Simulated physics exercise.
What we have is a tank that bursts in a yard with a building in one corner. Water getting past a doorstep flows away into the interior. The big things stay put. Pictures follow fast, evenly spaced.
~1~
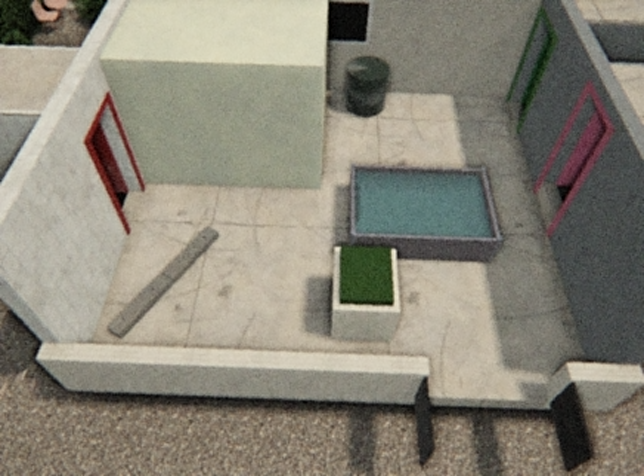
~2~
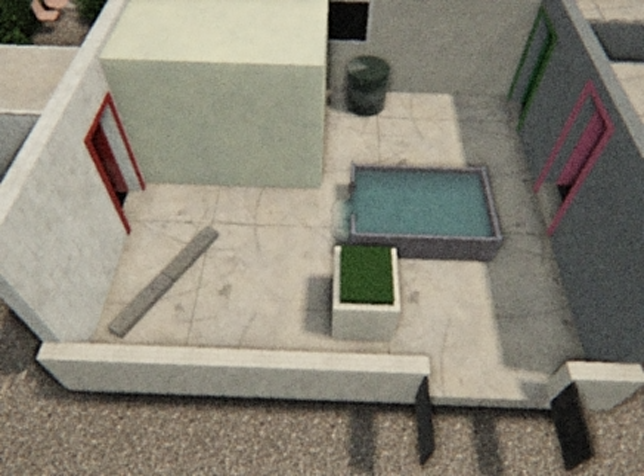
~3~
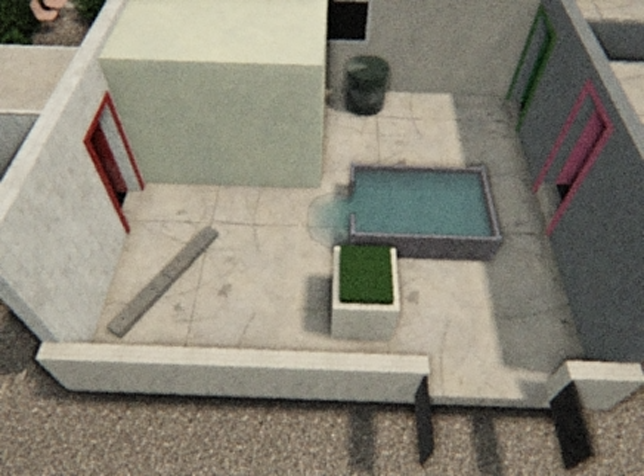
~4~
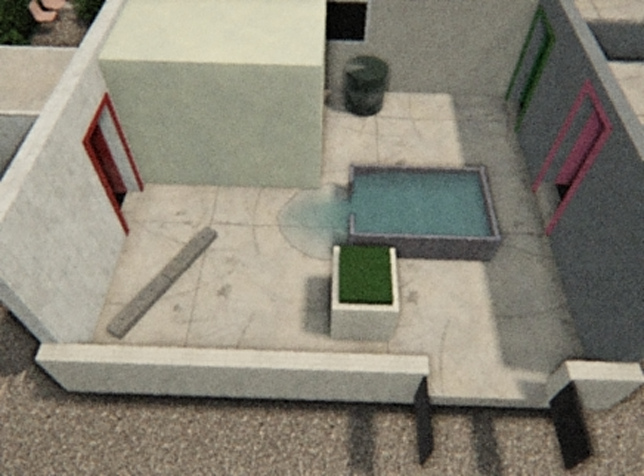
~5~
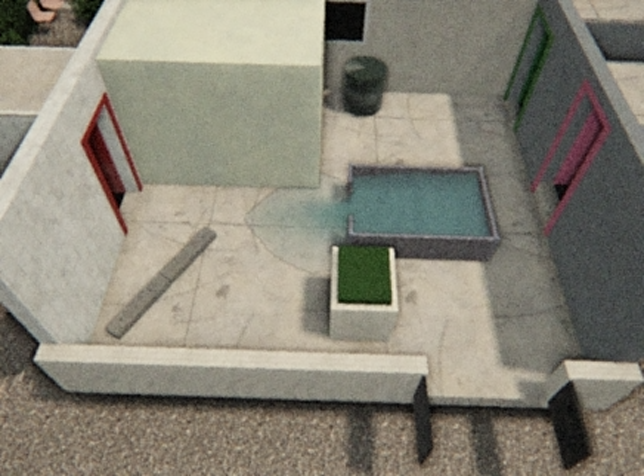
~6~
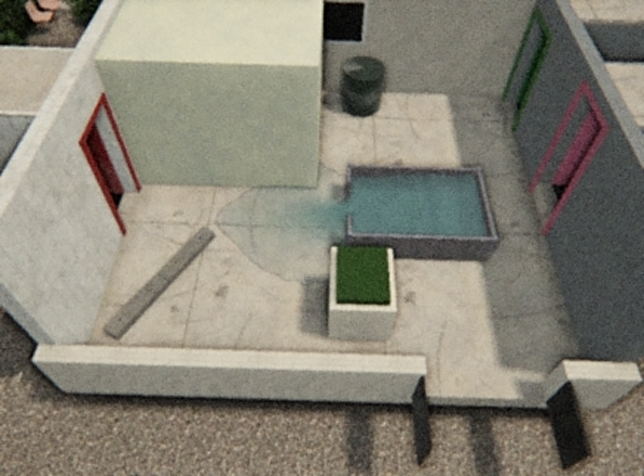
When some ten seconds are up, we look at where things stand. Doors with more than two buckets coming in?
Pink door: Two or fewer; green door: Two or fewer; red door: Over two.
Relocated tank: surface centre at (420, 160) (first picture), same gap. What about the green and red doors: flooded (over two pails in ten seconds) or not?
In short: Green door exceeds the threshold, red door falls short.
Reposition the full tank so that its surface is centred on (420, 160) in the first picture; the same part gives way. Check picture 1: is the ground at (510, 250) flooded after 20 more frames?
Answer: Spared.
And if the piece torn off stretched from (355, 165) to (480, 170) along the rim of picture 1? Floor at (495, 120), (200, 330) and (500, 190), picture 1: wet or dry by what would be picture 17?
In that order: Flooded, not flooded, not flooded.
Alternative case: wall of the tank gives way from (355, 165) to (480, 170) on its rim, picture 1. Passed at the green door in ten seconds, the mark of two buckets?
In this case green ends up above.
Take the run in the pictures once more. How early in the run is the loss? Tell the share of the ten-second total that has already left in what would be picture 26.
I get 40 percent.
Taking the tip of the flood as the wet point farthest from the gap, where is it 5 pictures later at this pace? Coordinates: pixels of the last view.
I'd say near (127, 230).
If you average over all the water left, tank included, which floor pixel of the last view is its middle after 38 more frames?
The water's middle lies around (295, 246).
A moment on, water covers 20 % of the floor; the pink door not reached, the green door not reached, the red door wet at the sill, nothing in.
Next, water covers 30 % of the floor; the pink door not reached, the green door not reached, the red door over two buckets in.
Then, water covers 30 % of the floor; the pink door not reached, the green door not reached, the red door far over two buckets in.
Later, water covers 40 % of the floor; the pink door not reached, the green door not reached, the red door far over two buckets in.
In the end, water covers 50 % of the floor; the pink door not reached, the green door not reached, the red door far over two buckets in.
